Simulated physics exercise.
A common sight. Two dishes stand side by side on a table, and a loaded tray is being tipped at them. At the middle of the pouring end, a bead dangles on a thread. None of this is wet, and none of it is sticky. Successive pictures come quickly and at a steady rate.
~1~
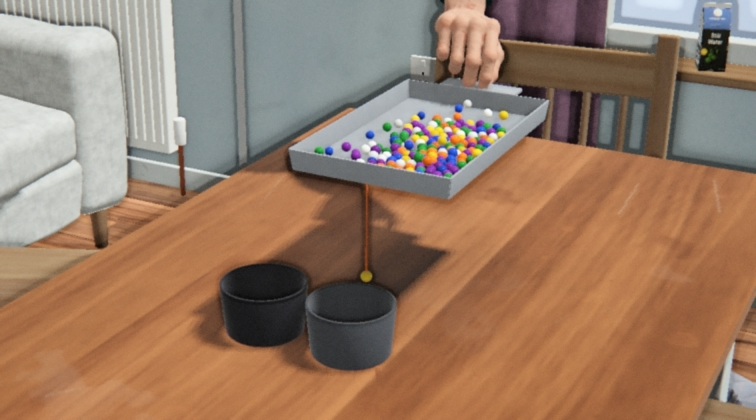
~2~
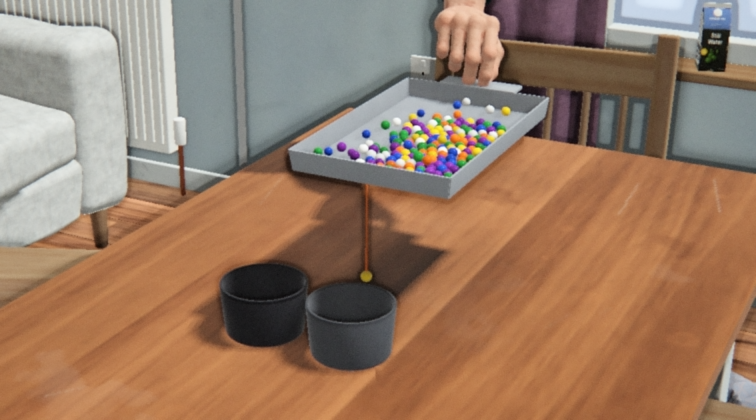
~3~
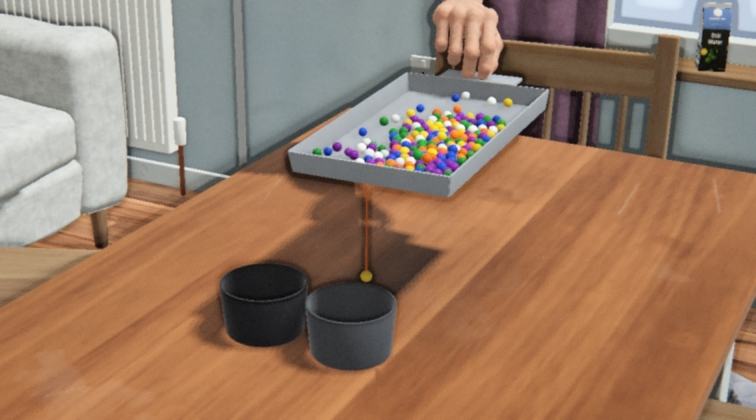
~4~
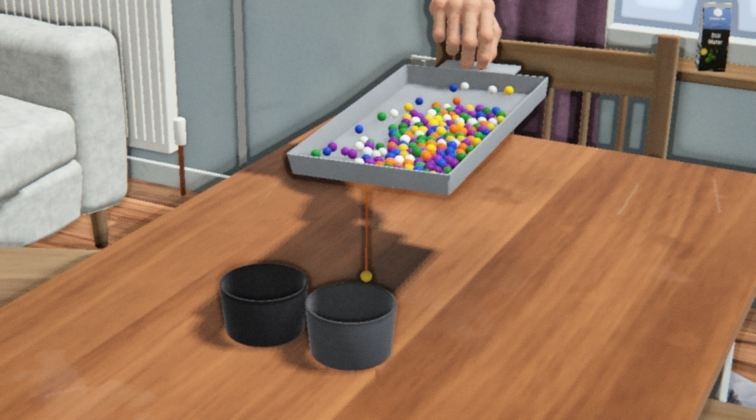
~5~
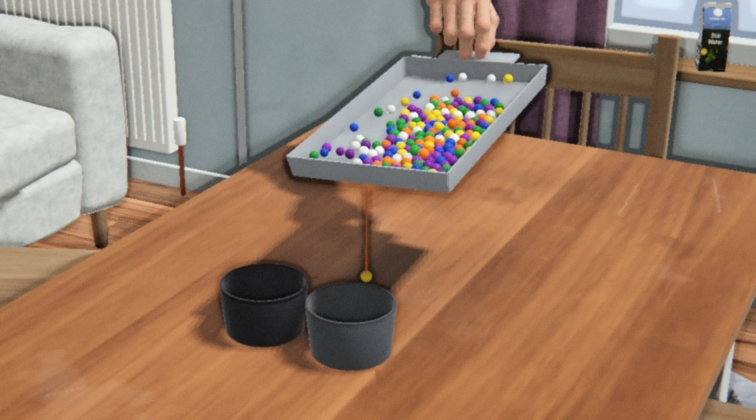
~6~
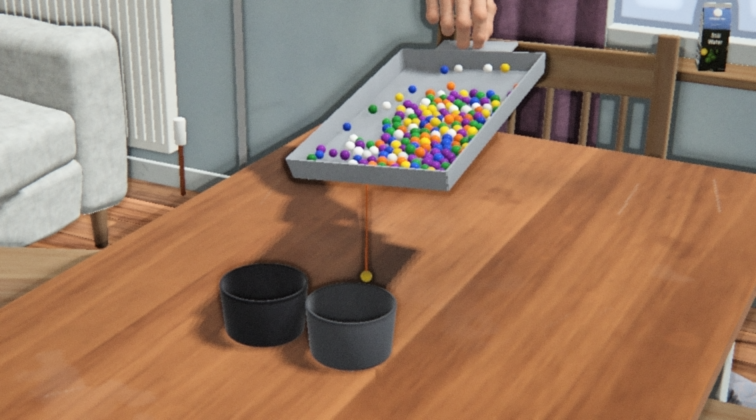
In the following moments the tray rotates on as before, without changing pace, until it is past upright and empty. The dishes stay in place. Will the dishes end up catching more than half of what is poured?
Most likely the spill will be the lesser part.
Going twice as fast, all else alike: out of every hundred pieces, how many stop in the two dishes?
Roughly 80%.
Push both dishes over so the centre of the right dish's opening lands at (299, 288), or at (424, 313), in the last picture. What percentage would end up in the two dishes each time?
That makes 80 per cent, followed by 10 per cent.
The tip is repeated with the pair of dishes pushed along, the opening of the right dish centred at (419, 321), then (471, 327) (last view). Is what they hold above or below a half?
Result - try one, below the halfway mark; try two, below the halfway mark.
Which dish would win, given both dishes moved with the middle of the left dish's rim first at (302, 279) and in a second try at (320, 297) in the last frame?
First place: The leftmost one; second place: The leftmost one.
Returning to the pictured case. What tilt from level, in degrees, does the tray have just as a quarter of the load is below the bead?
Around 80°, give or take.
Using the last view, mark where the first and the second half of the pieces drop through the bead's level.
I'd say close to (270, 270) at first and close to (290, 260) later on.
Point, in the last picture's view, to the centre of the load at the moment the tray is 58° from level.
The load is centred about (358, 126).
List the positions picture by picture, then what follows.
The first picture shows corners of the pouring end near (293, 148) and (449, 177), level; middle of the load near (432, 150), round plastic beads; left dish near (241, 319); right dish near (330, 342); bead on its thread near (366, 276).
The second picture shows corners of the pouring end near (293, 149) and (449, 177), level; middle of the load near (432, 149).
The third picture shows corners of the pouring end near (292, 150) and (448, 175), tipped barely, lowest at the left corner; middle of the load near (431, 146), a little on the move.
The fourth picture shows corners of the pouring end near (291, 153) and (447, 173), tipped a little, lowest at the left corner; middle of the load near (431, 141), a little on the move.
The fifth picture shows corners of the pouring end near (291, 155) and (446, 172), tipped a little, lowest at the left corner; middle of the load near (429, 137), a little on the move.
The sixth picture shows corners of the pouring end near (290, 158) and (445, 170), tipped a little, lowest at the left corner; middle of the load near (425, 133), near half on the move; left dish near (241, 319); right dish near (330, 342).
Shortly afterwards, tray tipped steeply; all but a few on the tray; only a few in the left dish.
Next, tray tipped right over; a little on the tray; only a few in the right dish; the bulk in the left dish; a little outside both; a little in the air.
Some moments later, tray tipped past a quarter turn; only a few in the right dish; the bulk in the left dish; a little outside both.
In the end, tray tipped past a quarter turn; only a few in the right dish; the bulk in the left dish; a little outside both.
